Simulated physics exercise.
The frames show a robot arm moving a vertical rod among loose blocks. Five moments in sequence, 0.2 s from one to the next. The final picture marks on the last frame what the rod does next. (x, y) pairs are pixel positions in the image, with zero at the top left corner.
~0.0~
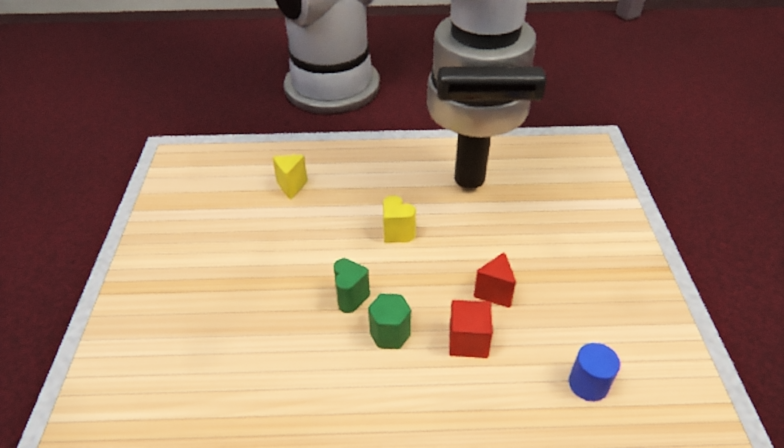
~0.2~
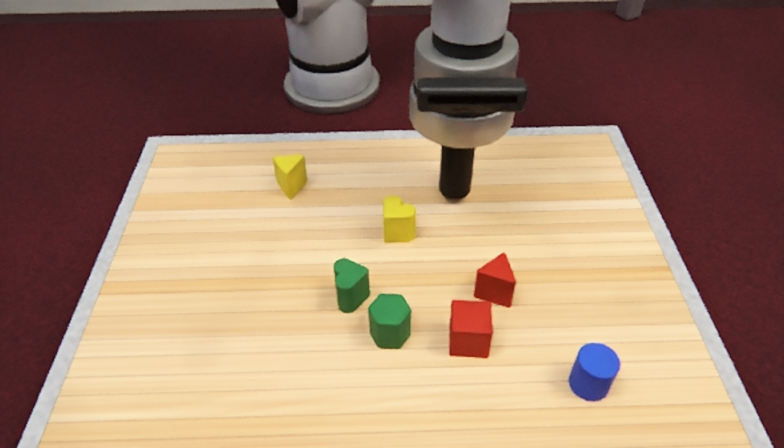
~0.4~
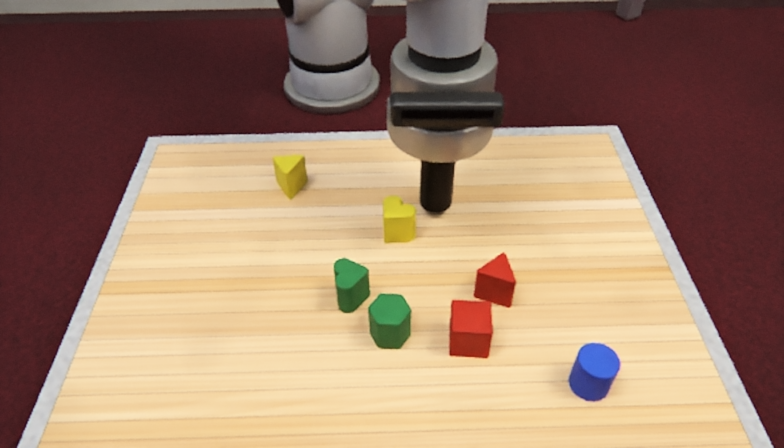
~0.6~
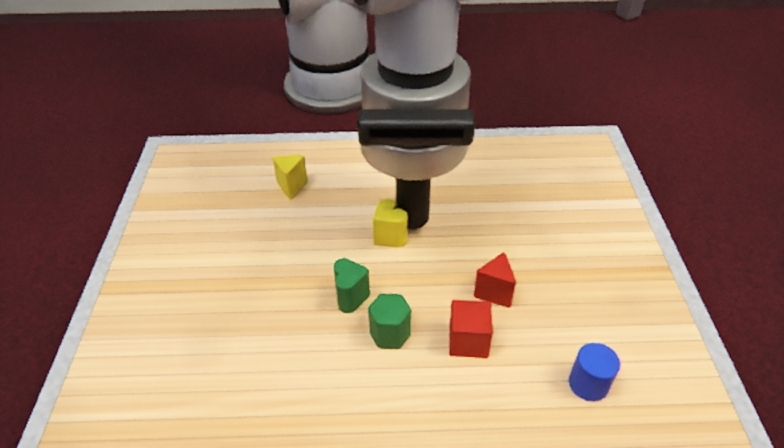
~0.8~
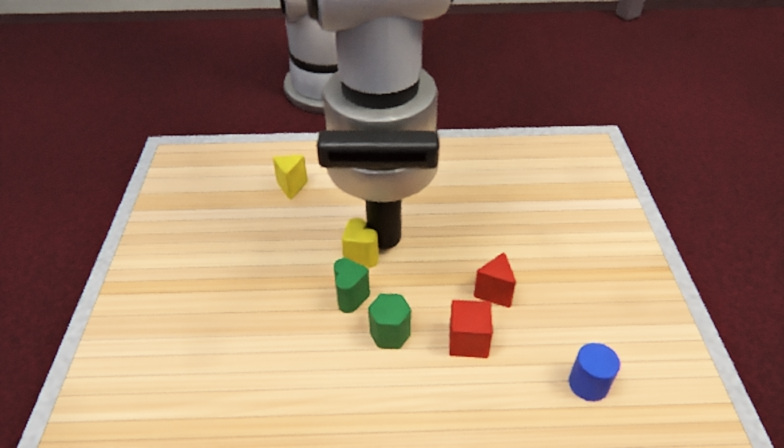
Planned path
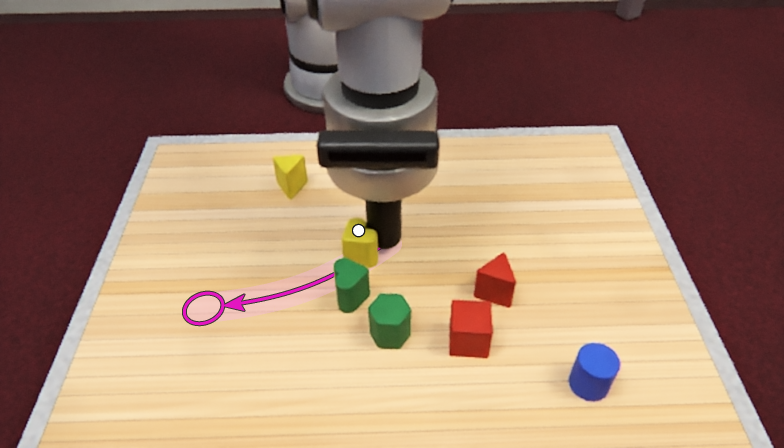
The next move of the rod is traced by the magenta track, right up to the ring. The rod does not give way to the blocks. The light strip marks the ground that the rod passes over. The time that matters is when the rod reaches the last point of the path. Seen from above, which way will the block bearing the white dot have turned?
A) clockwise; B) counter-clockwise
Correct choice: B.
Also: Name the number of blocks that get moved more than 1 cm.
The way I see it, the answer is one.
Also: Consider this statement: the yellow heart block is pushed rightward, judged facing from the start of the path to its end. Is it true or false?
False
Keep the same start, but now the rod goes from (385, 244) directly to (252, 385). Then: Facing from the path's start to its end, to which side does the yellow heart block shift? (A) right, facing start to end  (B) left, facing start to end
The correct letter is A.
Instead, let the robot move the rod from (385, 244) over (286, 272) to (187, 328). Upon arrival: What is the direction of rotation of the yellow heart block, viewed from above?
Rotates counter-clockwise.
Drawn move, from (385, 244) through (334, 274) and (272, 297) to (204, 308); the dot is on the yellow heart block.
The first path, step by step. One third of the way, rod at (333, 268); green heart block at (345, 276), turned 30° anticlockwise; yellow heart block at (302, 263).
Two thirds of the way, rod at (269, 290); green heart block at (345, 276), turned 30° anticlockwise; yellow heart block at (235, 287).
At the end, rod at (201, 301); green heart block at (345, 276), turned 30° anticlockwise; yellow heart block at (170, 306), turned 25° anticlockwise; green hexagonal block still.
